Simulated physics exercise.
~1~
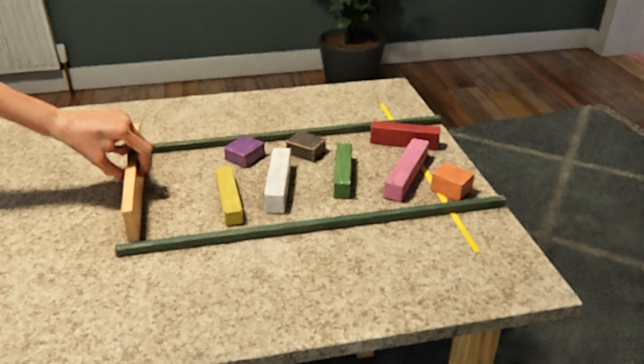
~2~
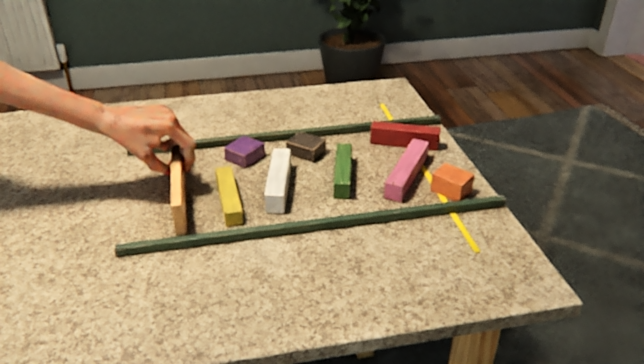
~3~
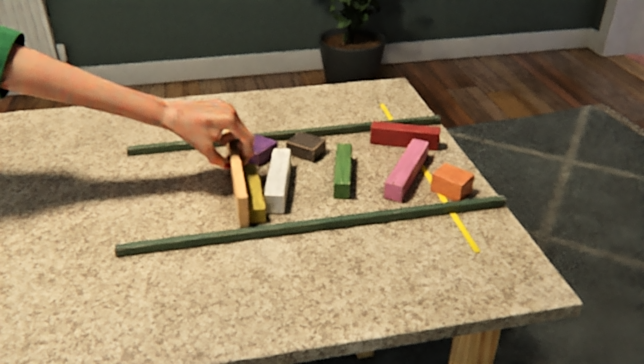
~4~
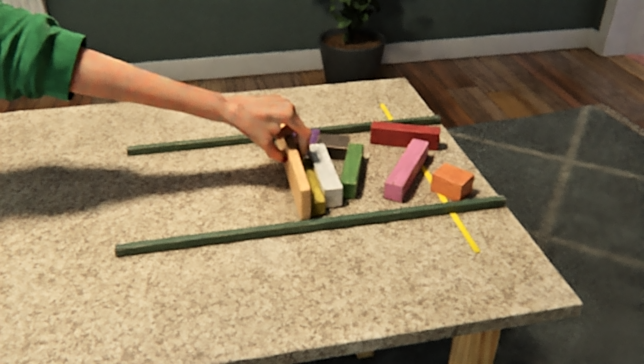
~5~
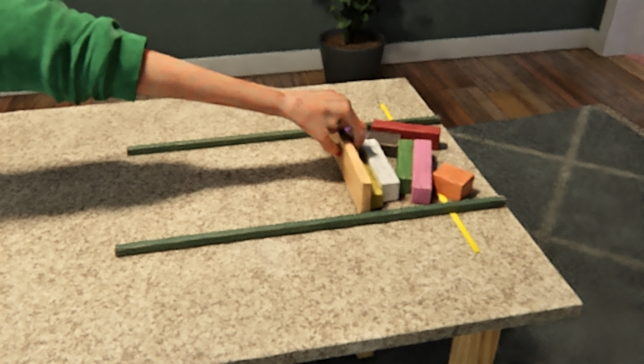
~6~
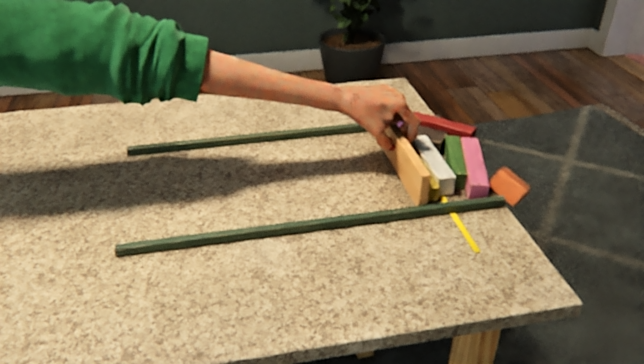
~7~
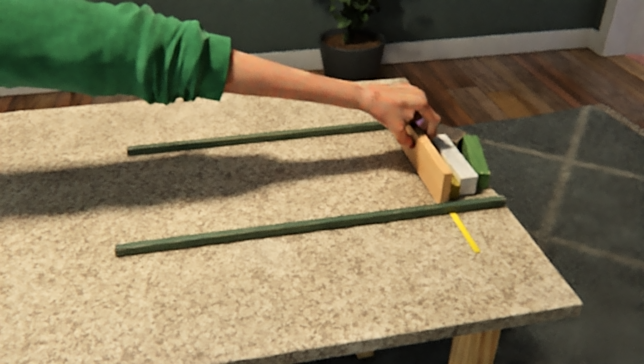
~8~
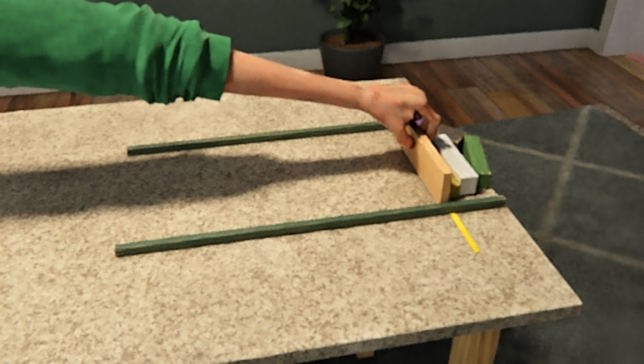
In the video, a hand slides an upright wooden board rightward between two green rails, gathering colourful blocks and pushing them toward the table's edge. The orange, pink and red pieces go over the end, and the board stops with the remaining blocks bunched at the edge.
